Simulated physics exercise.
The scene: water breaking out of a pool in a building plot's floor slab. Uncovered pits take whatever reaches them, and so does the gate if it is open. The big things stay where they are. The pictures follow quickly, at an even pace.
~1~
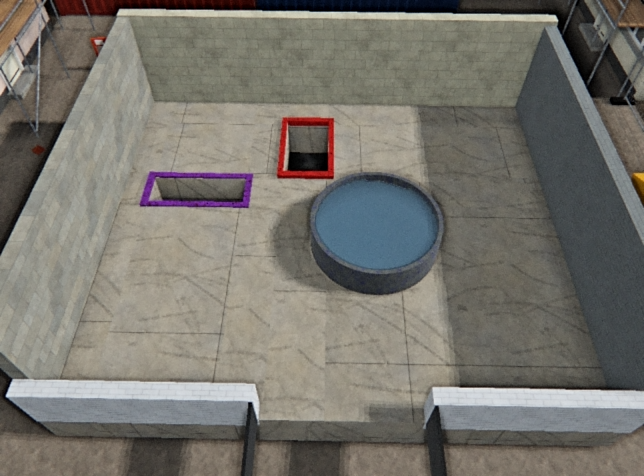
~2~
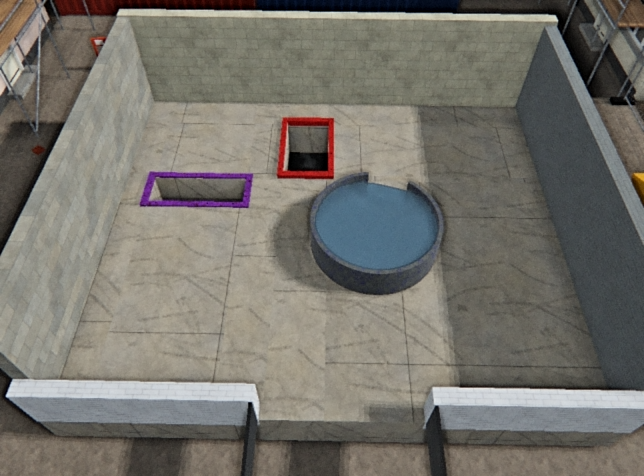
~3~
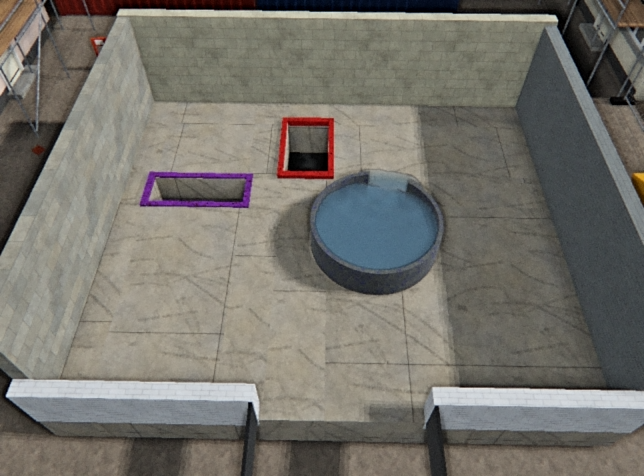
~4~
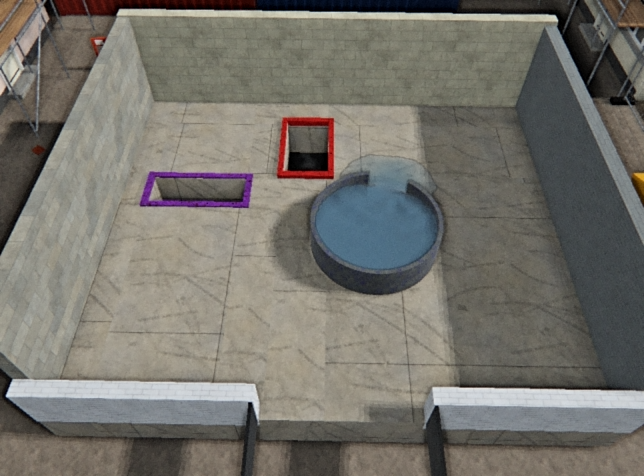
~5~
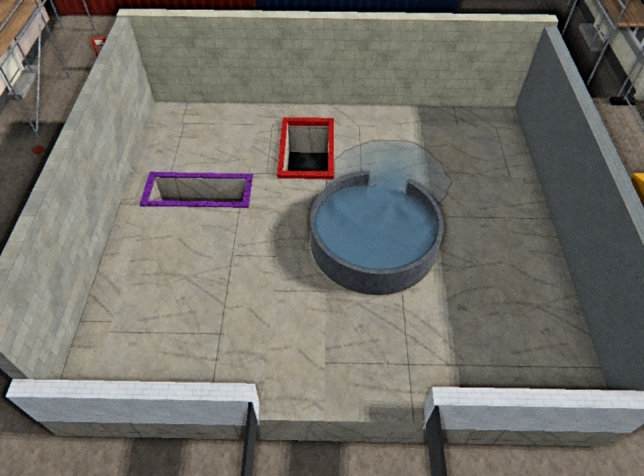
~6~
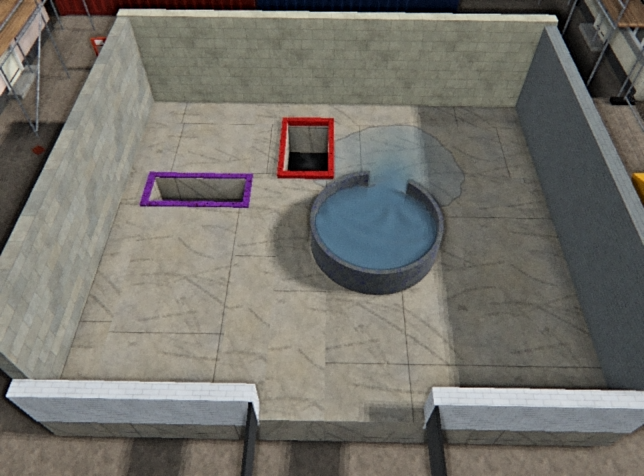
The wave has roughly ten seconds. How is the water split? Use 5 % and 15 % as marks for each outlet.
In the end: The gate takes under 5 %; the purple pit takes under 5 %; the red pit takes under 5 %.
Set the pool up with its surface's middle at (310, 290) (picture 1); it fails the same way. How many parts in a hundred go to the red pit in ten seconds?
Per cent: Red 8.
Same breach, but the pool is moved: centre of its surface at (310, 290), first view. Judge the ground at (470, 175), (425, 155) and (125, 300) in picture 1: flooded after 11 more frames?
One after the other: Wet, flooded, not flooded.
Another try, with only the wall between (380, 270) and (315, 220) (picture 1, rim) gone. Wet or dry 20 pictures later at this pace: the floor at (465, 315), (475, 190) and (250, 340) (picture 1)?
In turn: Not flooded, not flooded, awash.
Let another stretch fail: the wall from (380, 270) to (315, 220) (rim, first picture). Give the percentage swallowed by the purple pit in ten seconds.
Per cent: Purple 10.
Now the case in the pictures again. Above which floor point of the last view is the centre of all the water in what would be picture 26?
Near (395, 183).
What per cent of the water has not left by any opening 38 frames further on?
Some 100 per cent.
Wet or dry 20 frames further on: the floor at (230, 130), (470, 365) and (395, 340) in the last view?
In that order: Covered, not flooded, dry.
A moment on, water covers 15 % of the floor; the gate 0 %, the purple pit 0 %, the red pit 0 %.
Next, water covers 20 % of the floor; the gate 0 %, the purple pit 0 %, the red pit 0 %.
Then, water covers 25 % of the floor; the gate 0 %, the purple pit 0 %, the red pit 0 %.
Later, water covers 45 % of the floor; the gate 0 %, the purple pit 0 %, the red pit 0 %.
In the end, water covers 65 % of the floor; the gate 1 %, the purple pit 0 %, the red pit 0 %.
